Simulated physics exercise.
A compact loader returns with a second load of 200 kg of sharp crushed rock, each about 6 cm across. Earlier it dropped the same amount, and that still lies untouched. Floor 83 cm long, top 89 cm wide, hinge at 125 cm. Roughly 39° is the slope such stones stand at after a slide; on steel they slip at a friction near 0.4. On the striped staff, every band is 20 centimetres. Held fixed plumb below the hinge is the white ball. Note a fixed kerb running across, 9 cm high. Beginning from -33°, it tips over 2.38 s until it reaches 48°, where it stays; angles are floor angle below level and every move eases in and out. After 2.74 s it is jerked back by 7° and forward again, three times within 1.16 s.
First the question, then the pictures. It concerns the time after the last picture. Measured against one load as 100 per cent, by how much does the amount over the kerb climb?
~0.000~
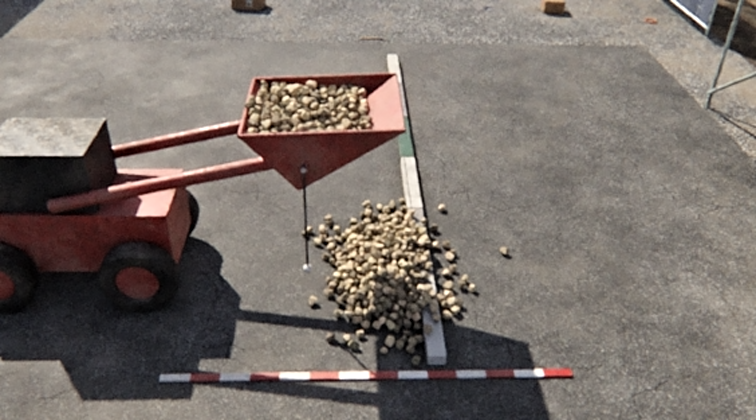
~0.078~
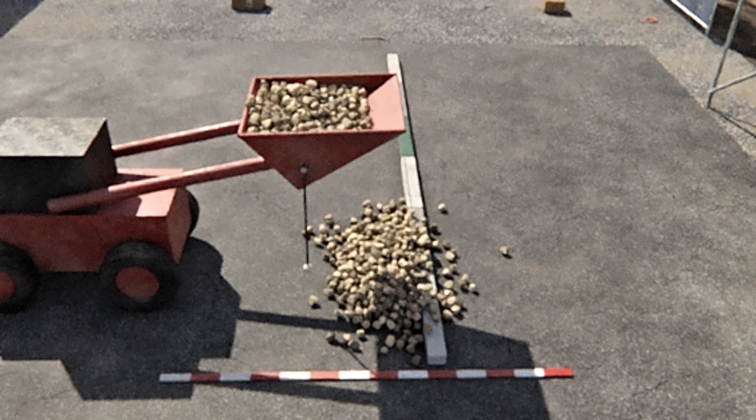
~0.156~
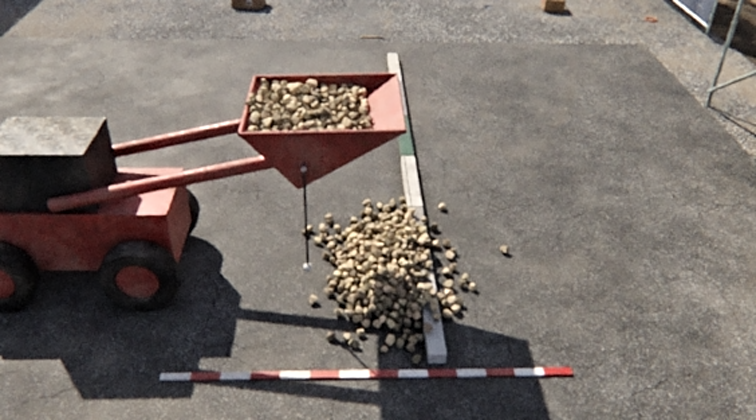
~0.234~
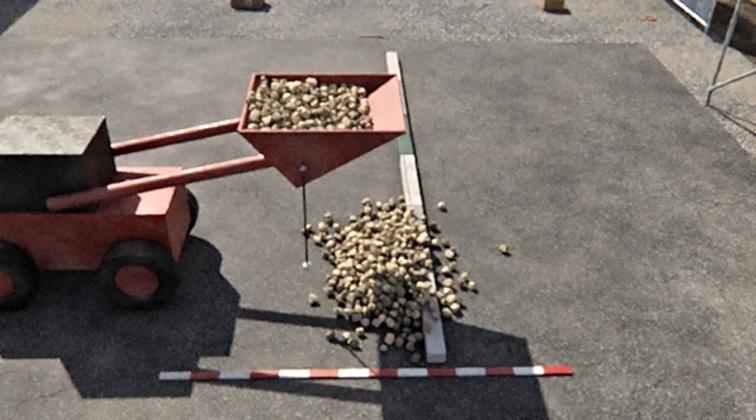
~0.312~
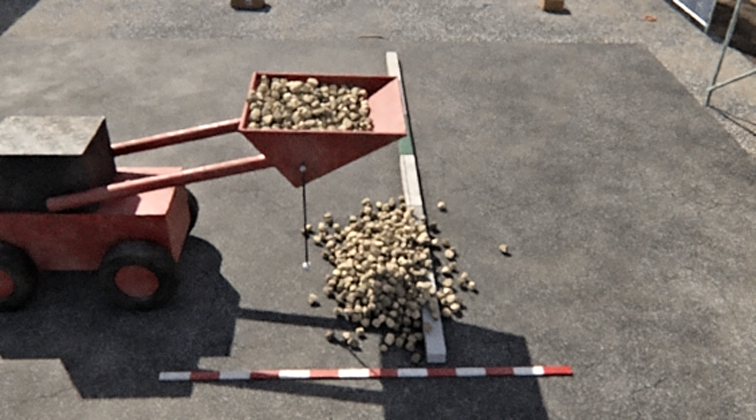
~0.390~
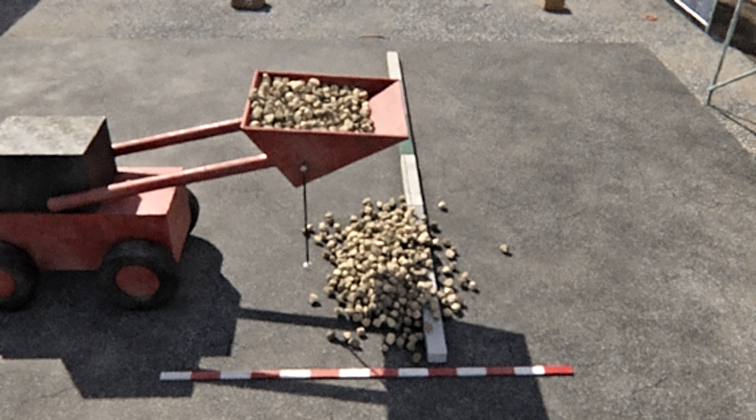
The amount climbs by some 36 per cent of a load.
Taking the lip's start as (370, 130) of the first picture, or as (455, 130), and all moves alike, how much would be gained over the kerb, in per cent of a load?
Near 5 in a hundred first, near 90 in a hundred second.
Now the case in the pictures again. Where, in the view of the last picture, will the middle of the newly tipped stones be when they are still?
Roughly at pixel (409, 255).
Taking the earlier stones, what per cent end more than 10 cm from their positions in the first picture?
I'd put it at about 5 per cent.
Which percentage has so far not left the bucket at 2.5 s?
0 %.
After 1.8 s the floor is at 35°; in per cent of one load, 99 in the bucket, 97 on this side of the kerb, 4 over the kerb; the foremost stones are at (463, 257).
After 2.5 s the floor is at 48°; in per cent of one load, 2 in the bucket, 177 on this side of the kerb, 21 over the kerb; the foremost stones are at (486, 257).
After 4.3 s the floor is at 48°; in per cent of one load, 0 in the bucket, 161 on this side of the kerb, 39 over the kerb; the foremost stones are at (528, 261).
After 6.8 s the floor is at 48°; in per cent of one load, 0 in the bucket, 161 on this side of the kerb, 39 over the kerb; the foremost stones are at (528, 261). Net gain over the kerb, 36.
